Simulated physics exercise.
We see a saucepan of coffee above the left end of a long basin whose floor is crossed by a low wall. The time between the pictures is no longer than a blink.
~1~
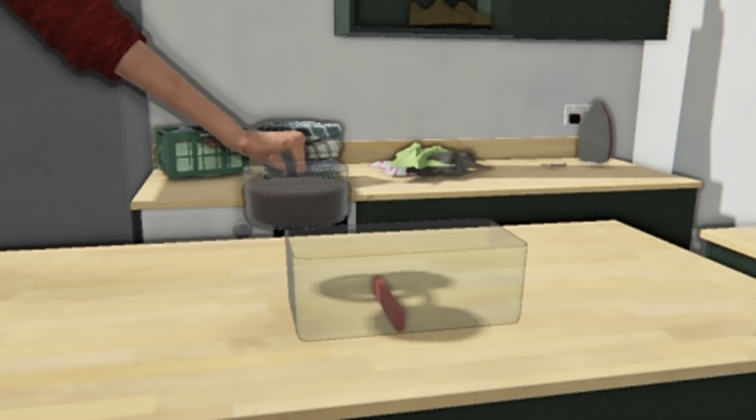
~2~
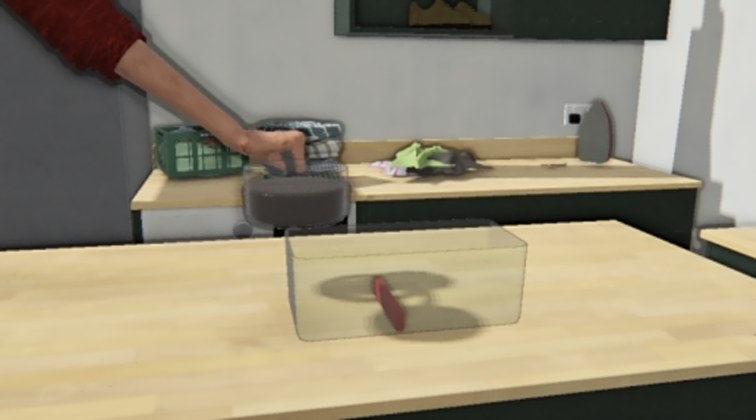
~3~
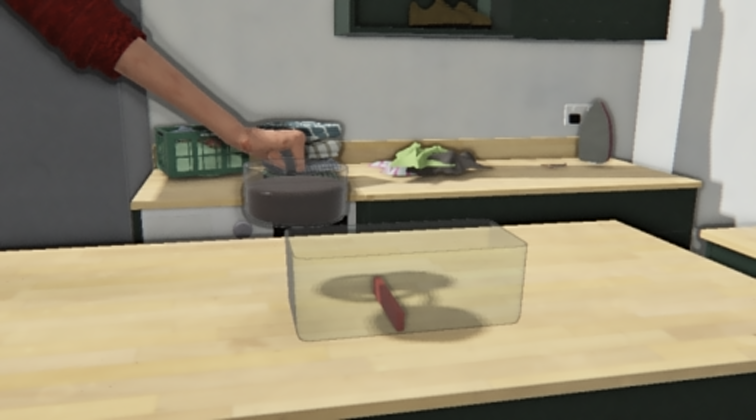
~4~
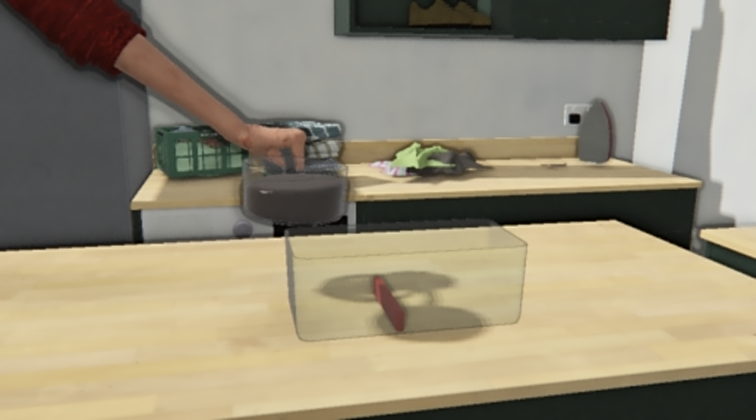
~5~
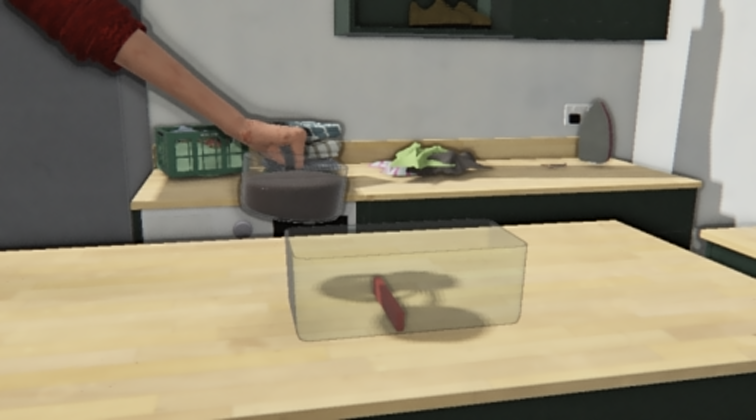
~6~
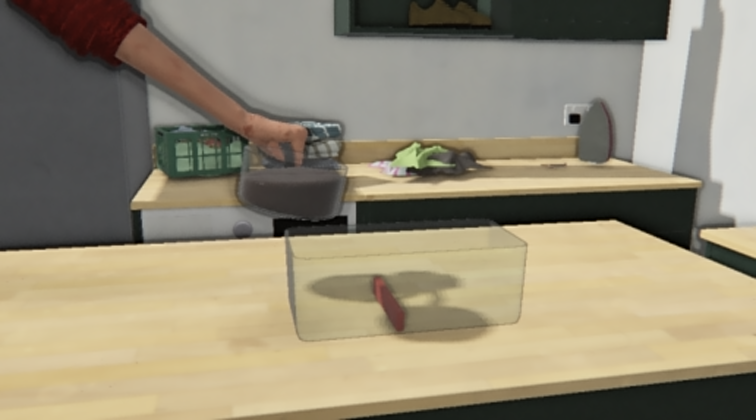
A hand in a red sleeve holds a saucepan of dark coffee above the left end of a long clear basin, keeping it almost level at first. The saucepan then tilts slightly, its right side dipping, while the basin and the low red wall across its floor stay still.
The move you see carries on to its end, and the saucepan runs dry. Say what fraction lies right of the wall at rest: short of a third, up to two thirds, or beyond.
Seems the share right of the wall goes past two thirds.
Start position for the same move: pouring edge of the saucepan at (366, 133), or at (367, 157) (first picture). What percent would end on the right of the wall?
Roughly 90 % and 90 %.
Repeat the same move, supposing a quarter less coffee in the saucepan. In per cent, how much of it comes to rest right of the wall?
The share comes to roughly 85 per cent.
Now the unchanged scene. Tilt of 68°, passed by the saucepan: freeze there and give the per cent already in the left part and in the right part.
Roughly 5 % on the left side and 0 % on the right side.
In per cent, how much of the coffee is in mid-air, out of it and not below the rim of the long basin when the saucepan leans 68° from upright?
30 %.
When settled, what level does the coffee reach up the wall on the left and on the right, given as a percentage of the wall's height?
Left of the wall 10 %, right of the wall 70 %.
A moment on, the saucepan is tipped part way and 65 per cent is still to pour, 3 is left of the wall and 2 right of it.
Next, the saucepan is tipped right over and 9 per cent is still to pour, 6 is left of the wall and 68 right of it.
Then the saucepan is tipped right over and 0 per cent is still to pour, 12 is left of the wall and 87 right of it.
Later the saucepan is tipped right over and 0 per cent is still to pour, 12 is left of the wall and 87 right of it.
In the end 12 per cent lies left of the wall, 87 right of it and 1 outside.
